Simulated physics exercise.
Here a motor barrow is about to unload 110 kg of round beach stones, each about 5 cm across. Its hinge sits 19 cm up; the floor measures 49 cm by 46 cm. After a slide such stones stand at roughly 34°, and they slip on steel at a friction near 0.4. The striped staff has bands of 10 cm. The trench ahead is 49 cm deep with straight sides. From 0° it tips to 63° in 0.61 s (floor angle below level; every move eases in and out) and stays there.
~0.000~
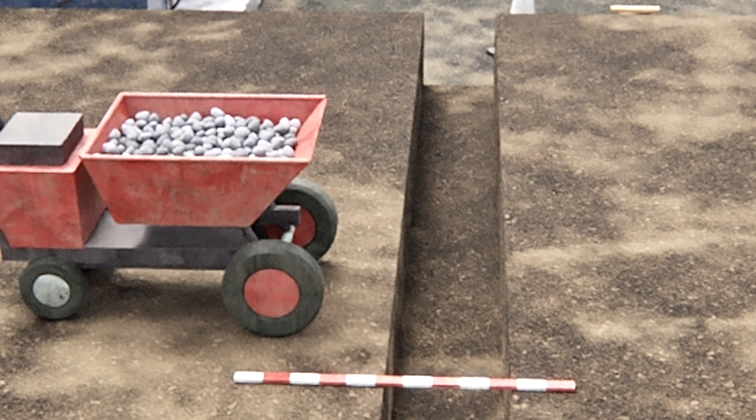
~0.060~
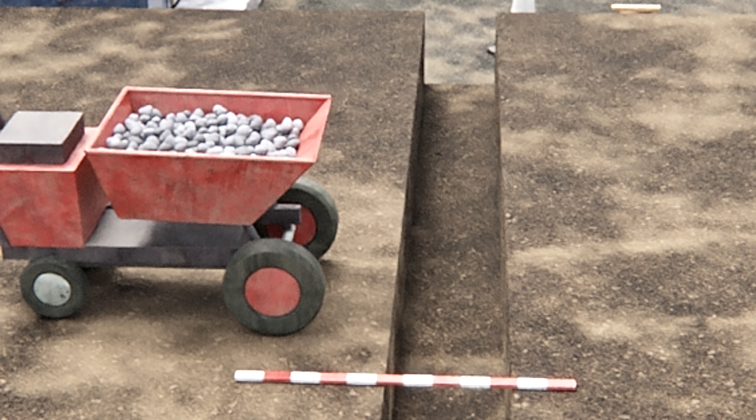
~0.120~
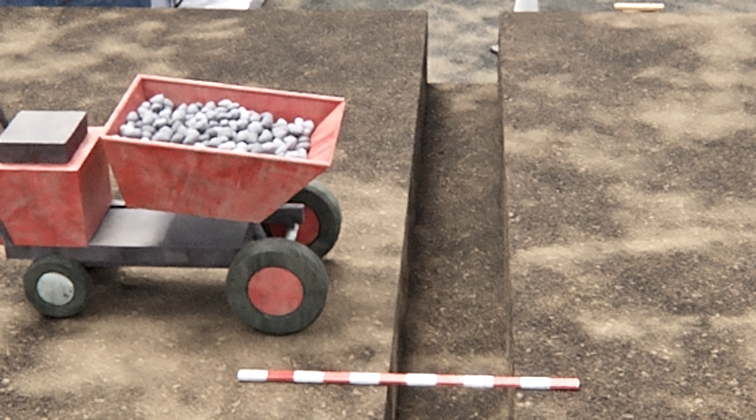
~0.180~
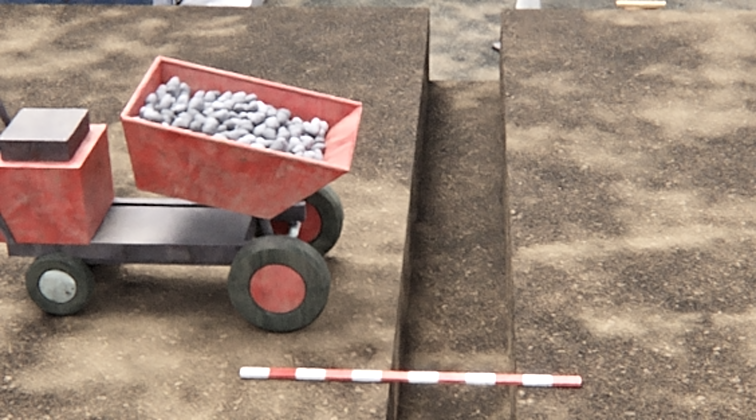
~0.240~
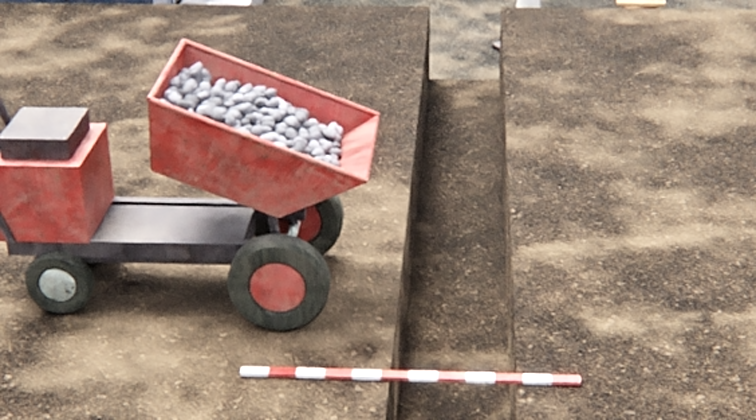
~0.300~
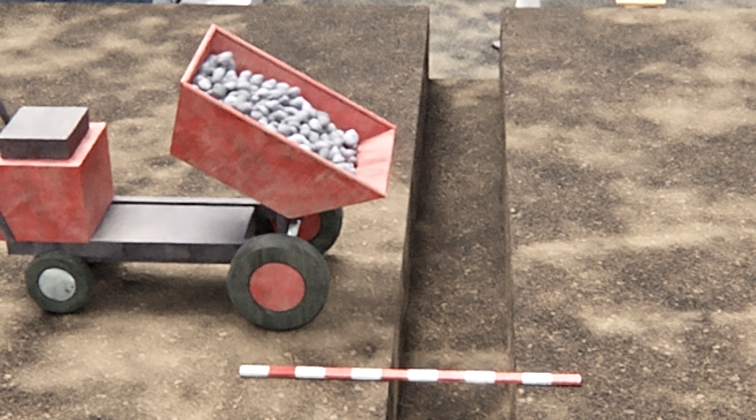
A red motor barrow loaded with smooth grey stones stood beside a straight trench, and its skip tilted slowly, then more steeply, its left end rising while the stones stayed heaped inside.
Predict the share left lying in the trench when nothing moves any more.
Close to 63 in a hundred.
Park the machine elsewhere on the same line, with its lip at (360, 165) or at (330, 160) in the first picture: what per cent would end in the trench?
First some 30, then 50 per cent.
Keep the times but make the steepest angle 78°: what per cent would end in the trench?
It would be near 65 per cent.
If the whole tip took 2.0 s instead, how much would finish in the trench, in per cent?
Then about 95 per cent.
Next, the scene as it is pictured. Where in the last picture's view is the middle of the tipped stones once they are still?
Their middle is at about (494, 381).
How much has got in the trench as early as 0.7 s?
About 20 per cent by then.
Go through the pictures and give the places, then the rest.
The skip is at 0°, its lip at (308, 162); the top of the load is at (219, 129), in the first frame.
The skip is at 2°, its lip at (313, 162); the top of the load is at (193, 126); the stones move at 0.4 m/s on average, in the second frame.
The skip is at 6°, its lip at (329, 165); the top of the load is at (170, 115); the stones move at 0.8 m/s on average, in the third frame.
Lip at (348, 170), floor tilted 13°, highest stones at (175, 98); the stones move at 1.1 m/s on average, in the fourth frame.
Lip at (367, 181), floor tilted 22°, highest stones at (190, 83); the stones move at 1.3 m/s on average, in the fifth frame.
The skip is at 31°, its lip at (385, 196); the top of the load is at (217, 71); the stones move at 1.4 m/s on average, in the sixth frame.
After 0.5 s the floor is at 53°; 100 % in the skip; the foremost stones are at (398, 196).
After 0.7 s the floor is at 63°; 80 % in the skip, 20 % in the trench; the foremost stones are at (507, 293).
After 1.1 s the floor is at 63°; 28 % in the skip, 37 % in the trench, 36 % past the trench; the foremost stones are at (698, 301).
After 3.0 s the floor is at 63°; 0 % in the skip, 63 % in the trench, 37 % past the trench; the foremost stones are past the picture's edge.
